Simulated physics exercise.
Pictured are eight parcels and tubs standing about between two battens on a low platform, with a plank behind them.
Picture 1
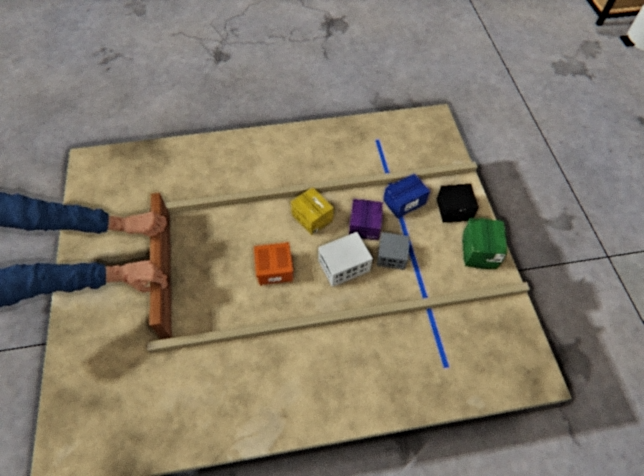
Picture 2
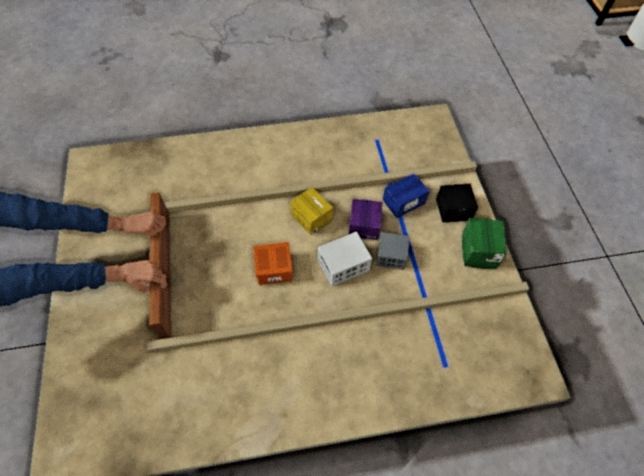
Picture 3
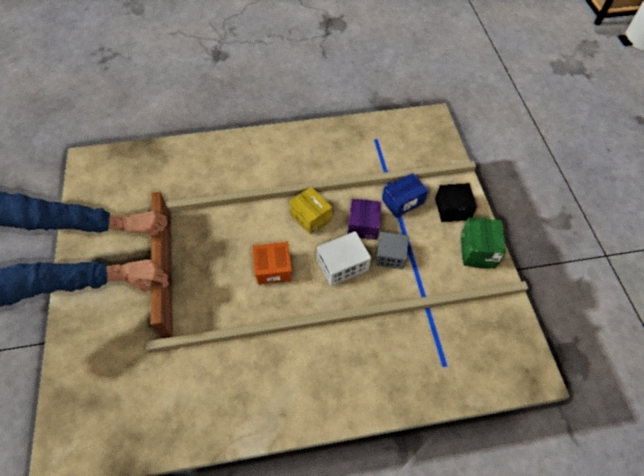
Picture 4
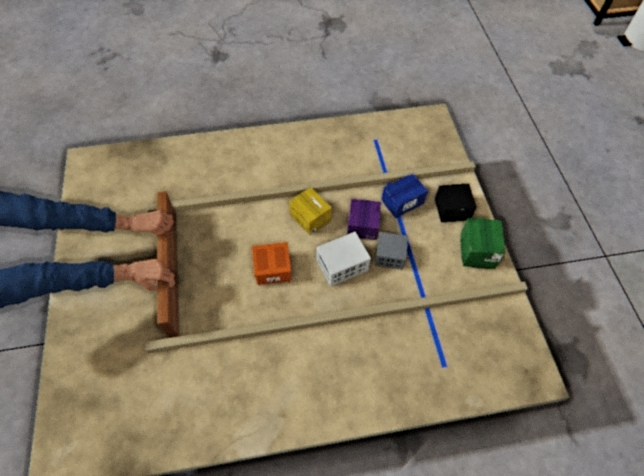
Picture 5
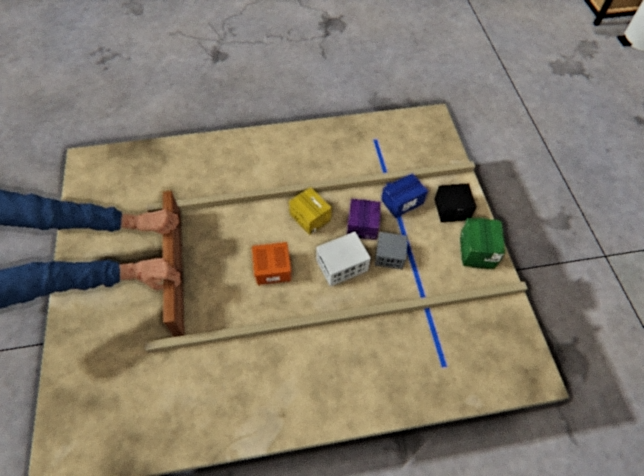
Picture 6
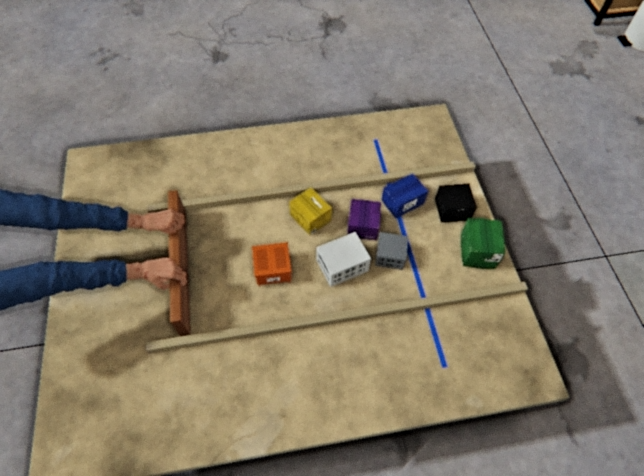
Two hands in blue sleeves hold a reddish-brown plank upright at the left of a low, tan platform on a cracked concrete floor, seen from above at an angle. Between two battens sit orange, yellow, white, purple and grey boxes, a blue one by a blue line, and black and green ones at right. The hands slide the plank slightly rightward without touching the boxes, which stay put.
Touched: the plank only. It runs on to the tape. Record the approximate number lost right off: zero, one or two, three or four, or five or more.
Number lost: One or two.
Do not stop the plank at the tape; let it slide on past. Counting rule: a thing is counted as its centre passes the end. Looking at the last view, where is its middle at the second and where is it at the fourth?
First: Around (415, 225). Next: Around (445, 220).
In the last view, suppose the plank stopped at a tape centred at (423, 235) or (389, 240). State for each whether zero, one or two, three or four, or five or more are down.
The first spot gives one to two, the second gives one or two.
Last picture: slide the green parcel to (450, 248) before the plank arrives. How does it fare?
Result: The green parcel ends up off.
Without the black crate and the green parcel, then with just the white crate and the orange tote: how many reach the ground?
The number fallen is 0, and in the other try 0.
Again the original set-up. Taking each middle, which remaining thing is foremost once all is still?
The grey crate.
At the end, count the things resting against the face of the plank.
That makes 2.
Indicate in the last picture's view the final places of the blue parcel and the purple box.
The blue parcel ends up near (440, 187), and the purple box near (445, 215).
Early on, none off yet; green parcel at rest near (482, 244); black crate at rest near (455, 203); blue parcel at rest near (404, 196).
A while later, none off yet; green parcel travelled a little near (492, 242); black crate moving near (457, 204); blue parcel travelled about its own width near (424, 189).
Finally, the number that fall off is one or two; lost, green parcel.
